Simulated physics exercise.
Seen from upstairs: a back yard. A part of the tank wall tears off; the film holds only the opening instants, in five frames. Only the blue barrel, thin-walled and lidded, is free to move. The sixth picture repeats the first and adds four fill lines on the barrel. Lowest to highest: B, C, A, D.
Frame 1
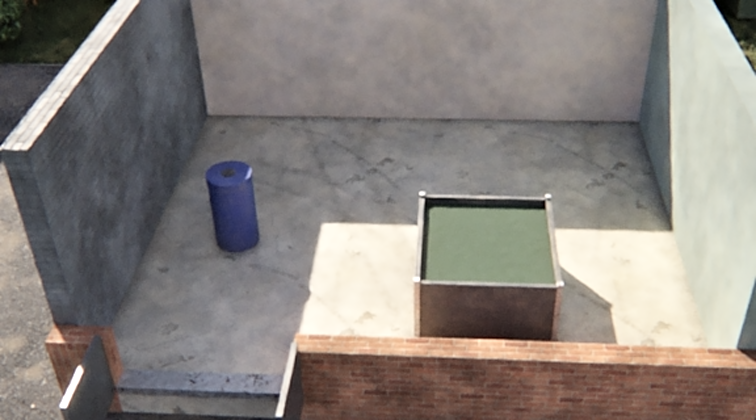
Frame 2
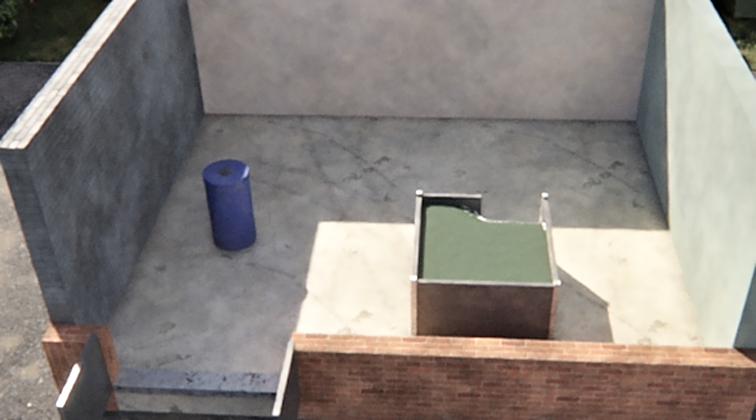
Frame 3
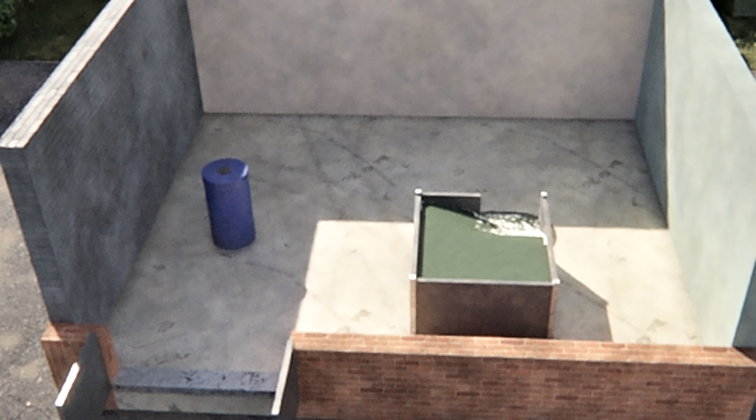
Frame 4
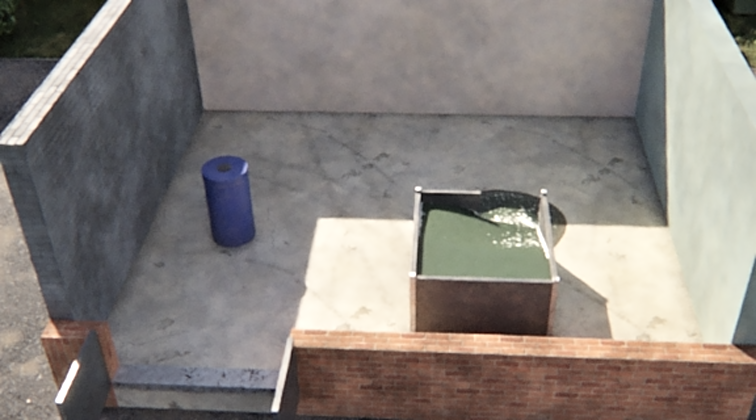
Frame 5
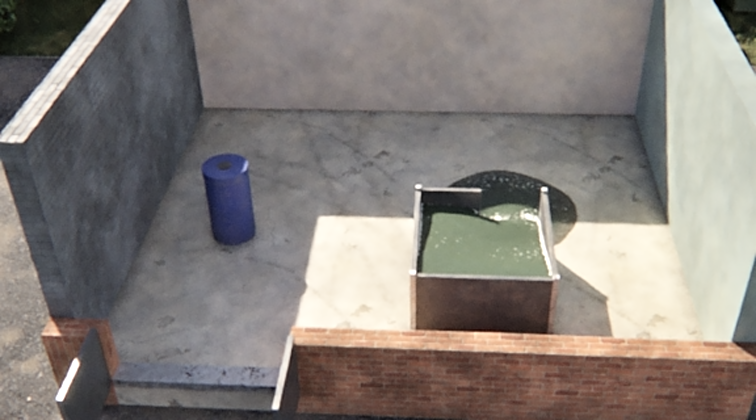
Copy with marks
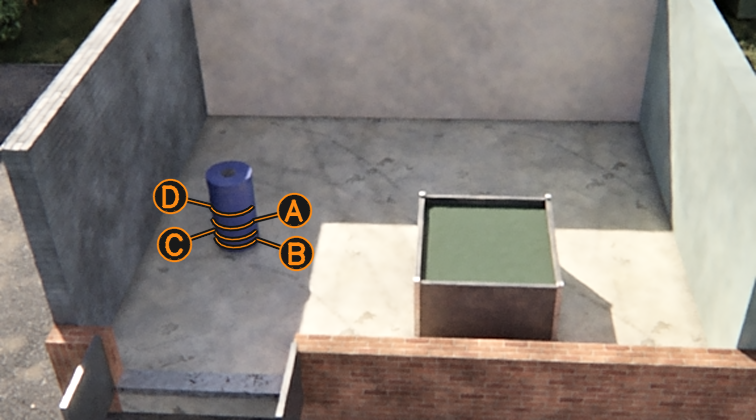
At the start, a blue barrel stands on the left of a walled yard near a square tank full of dark green water. Part of the tank's back side drops away, the water churns white there, and a dark pool spreads over the ground behind it while the barrel stays put.
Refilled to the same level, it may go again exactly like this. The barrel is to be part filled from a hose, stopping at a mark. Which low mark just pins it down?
The limit is B.
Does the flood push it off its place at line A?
No, not at all.
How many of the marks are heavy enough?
All of the four.
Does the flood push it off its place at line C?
No.
In orange, A at (230, 228); B at (233, 247); C at (232, 239); D at (228, 215); from the bottom up B, C, A, D.
If A is chosen, it does not move.
If B is chosen, it does not move.
If C is chosen, it does not move.
If D is chosen, it does not move.
